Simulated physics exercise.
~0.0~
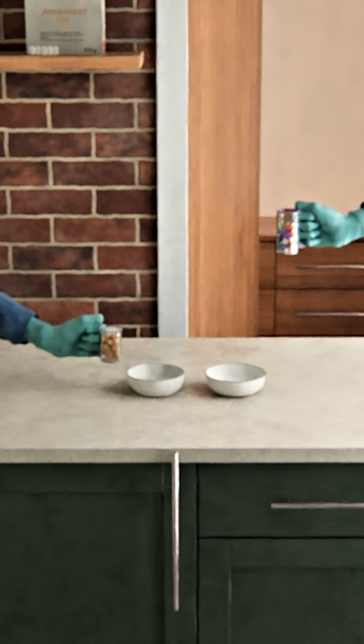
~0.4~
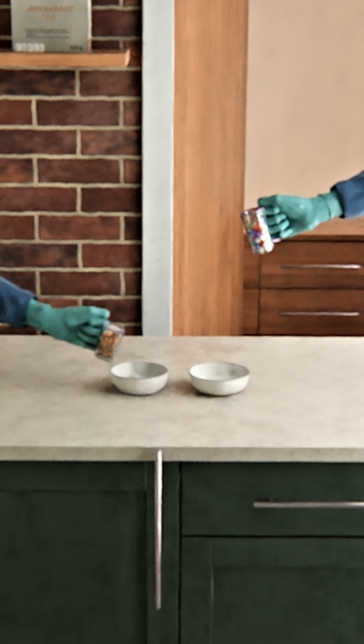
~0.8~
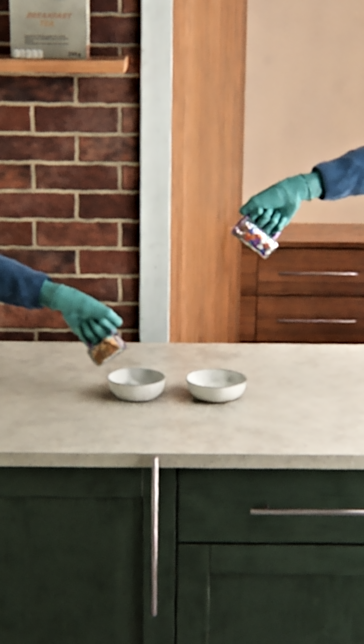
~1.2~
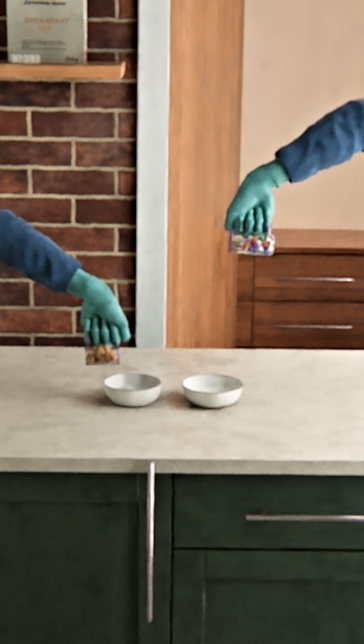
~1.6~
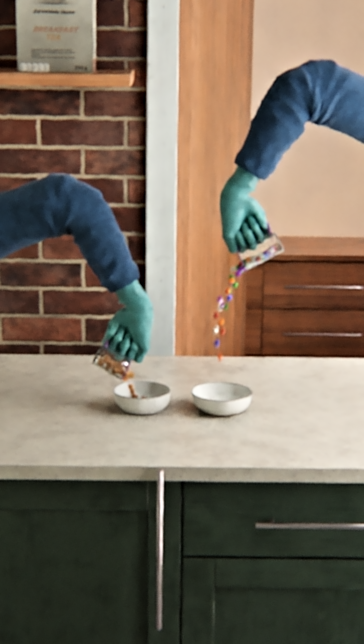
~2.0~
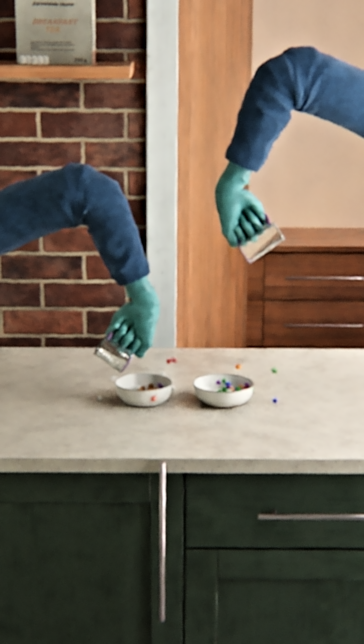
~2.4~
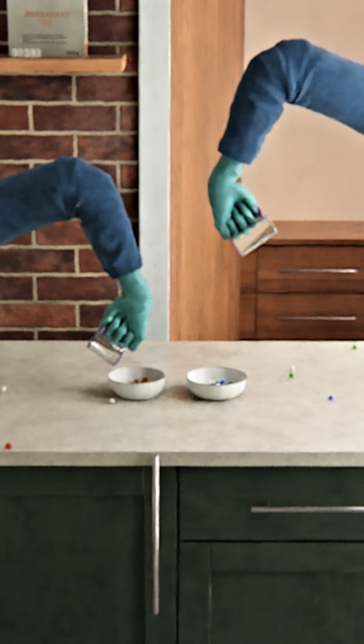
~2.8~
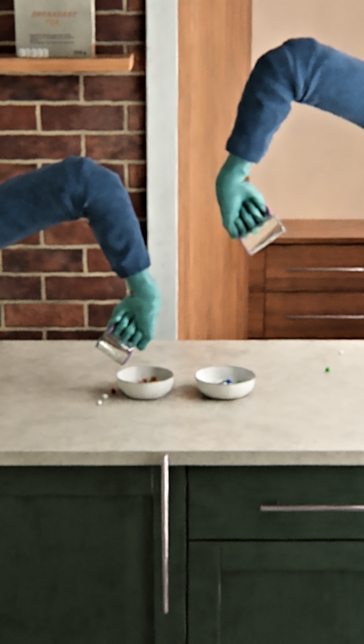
Two arms in blue sleeves and teal gloves hold small clear cups of colourful bits over two shallow white bowls on a pale counter, the right cup much higher than the left. Seen from the front, dark green cabinets stand below, with a brick wall behind at left and wooden drawers at right. Both hands tip their cups until the pieces pour out. The left cupful drops into its bowl, while the right falls in a long stream and some pieces bounce across the counter. Finally, both upturned cups are empty, and most pieces rest in the bowls, with a few strays outside.
